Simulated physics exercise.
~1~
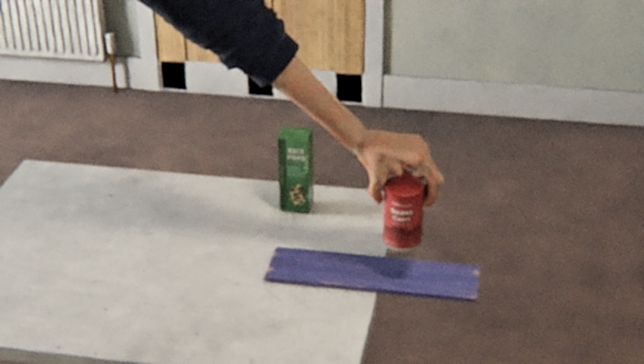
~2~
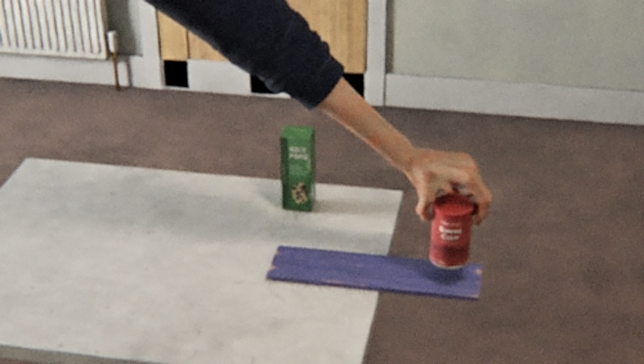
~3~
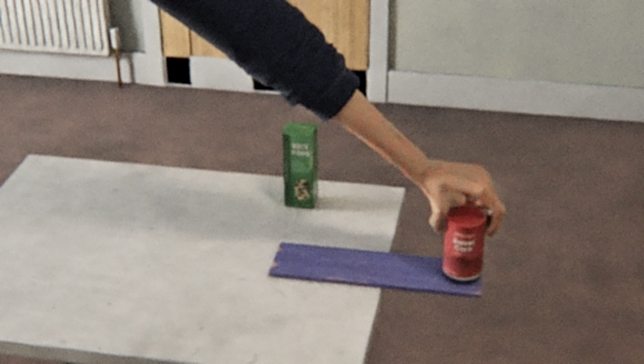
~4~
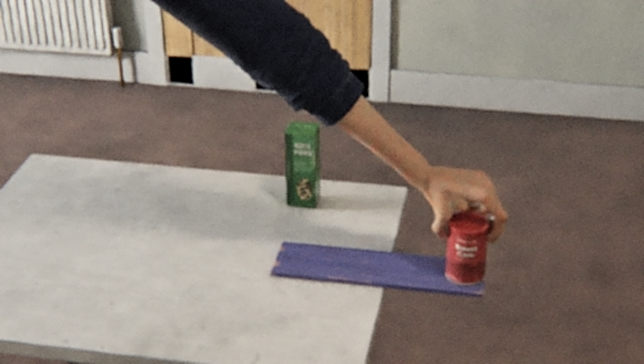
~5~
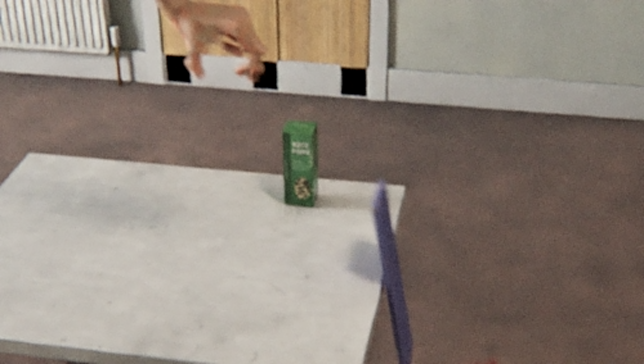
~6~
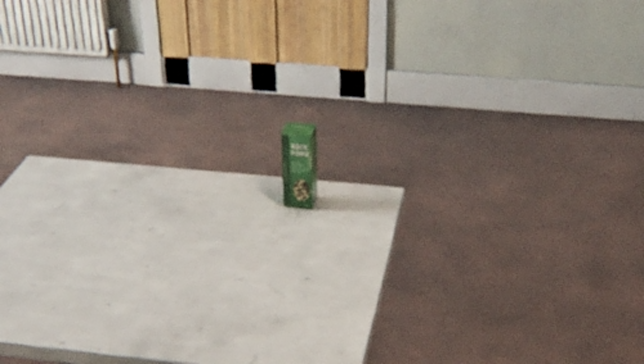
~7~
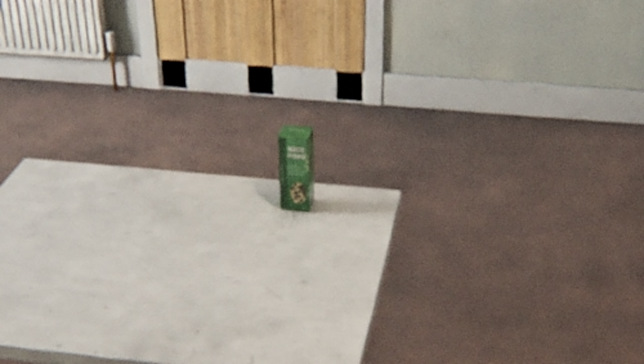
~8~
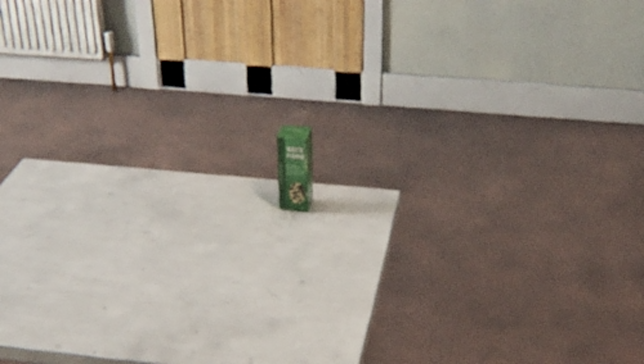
A red tin, held from above by a hand in a dark sleeve, moves right along a blue board that juts past the right edge of a pale tabletop. The slightly swaying view looks down across a room with brown carpet, a radiator and wooden doors behind, and a green carton stands near the table's back edge. The hand lowers the tin onto the board's overhanging end, then lets go and draws back. The board tips steeply over the edge, and the tin goes with it. Both drop out of sight, leaving only the green carton standing on the table.
